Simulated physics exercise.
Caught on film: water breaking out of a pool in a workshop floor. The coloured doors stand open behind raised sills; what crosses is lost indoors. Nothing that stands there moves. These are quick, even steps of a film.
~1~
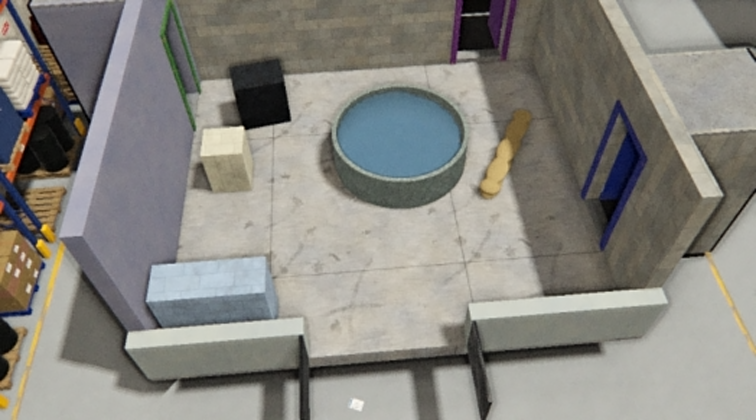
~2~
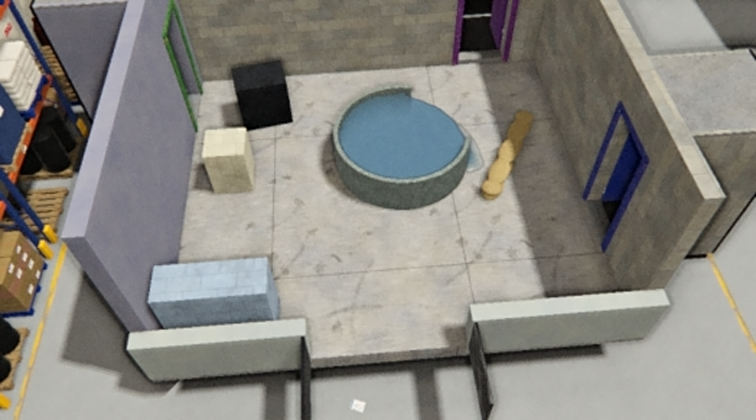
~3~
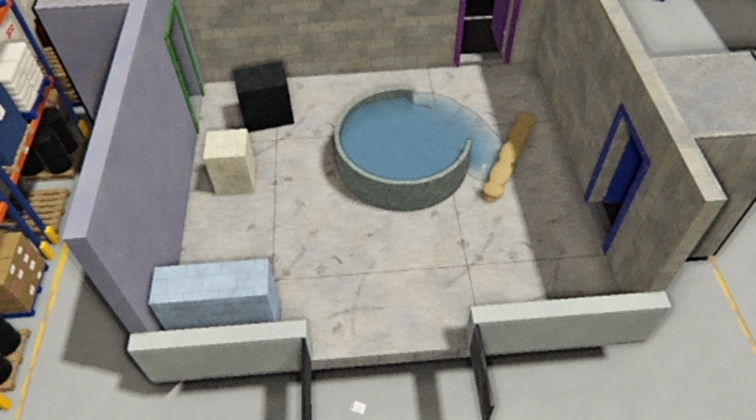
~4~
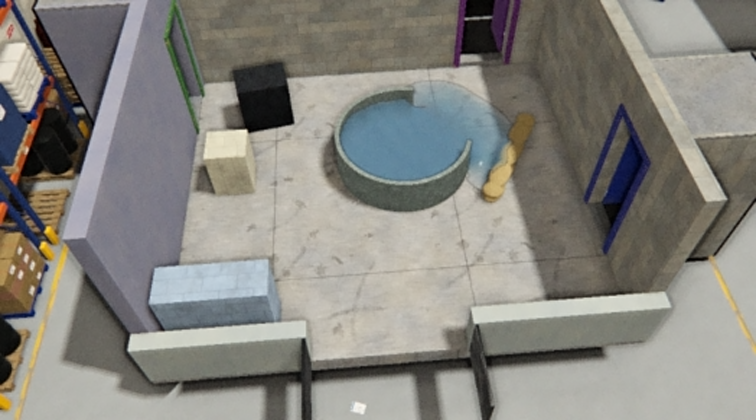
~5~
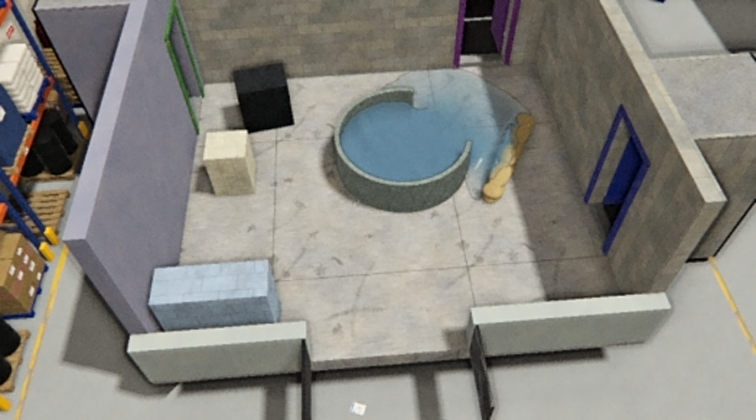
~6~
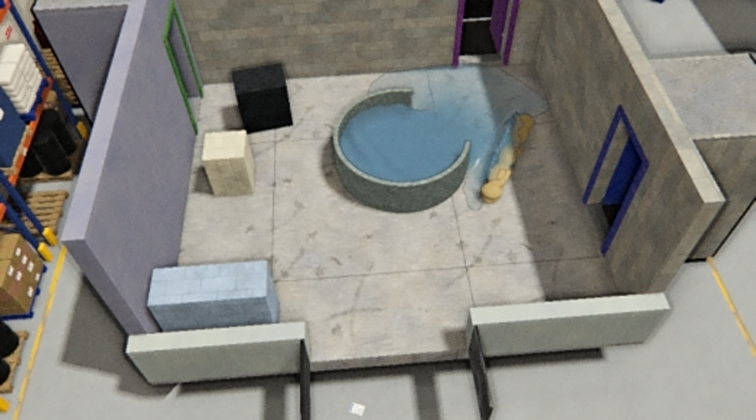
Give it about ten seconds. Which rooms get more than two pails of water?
One by one: The green door lets in a lot; the purple door lets in a lot; the blue door admits no more than that.
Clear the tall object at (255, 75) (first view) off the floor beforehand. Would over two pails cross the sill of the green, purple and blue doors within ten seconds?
Then: The green door goes over; the purple door takes more; the blue door takes less.
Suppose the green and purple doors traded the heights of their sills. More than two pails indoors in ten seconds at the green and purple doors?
Green door stays under; purple door takes more.
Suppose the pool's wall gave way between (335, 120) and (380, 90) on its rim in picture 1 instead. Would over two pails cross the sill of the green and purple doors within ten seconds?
In short: Green door is over, purple door stays under.
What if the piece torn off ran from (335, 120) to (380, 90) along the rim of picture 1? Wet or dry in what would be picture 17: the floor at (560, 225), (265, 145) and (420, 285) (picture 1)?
One after the other: Clear, flooded, free of water.
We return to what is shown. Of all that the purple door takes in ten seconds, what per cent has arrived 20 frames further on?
I make it 80 per cent.
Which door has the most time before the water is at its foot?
That is the door marked green.
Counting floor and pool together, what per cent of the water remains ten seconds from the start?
Near 78 in a hundred.
A moment on, water covers 20 % of the floor; the green door not reached, the purple door under two buckets in, the blue door not reached.
Next, water covers 25 % of the floor; the green door not reached, the purple door far over two buckets in, the blue door not reached.
Then, water covers 40 % of the floor; the green door not reached, the purple door far over two buckets in, the blue door wet at the sill, nothing in.
Later, water covers 70 % of the floor; the green door under two buckets in, the purple door far over two buckets in, the blue door under two buckets in.
In the end, water covers 95 % of the floor; the green door over two buckets in, the purple door far over two buckets in, the blue door under two buckets in.
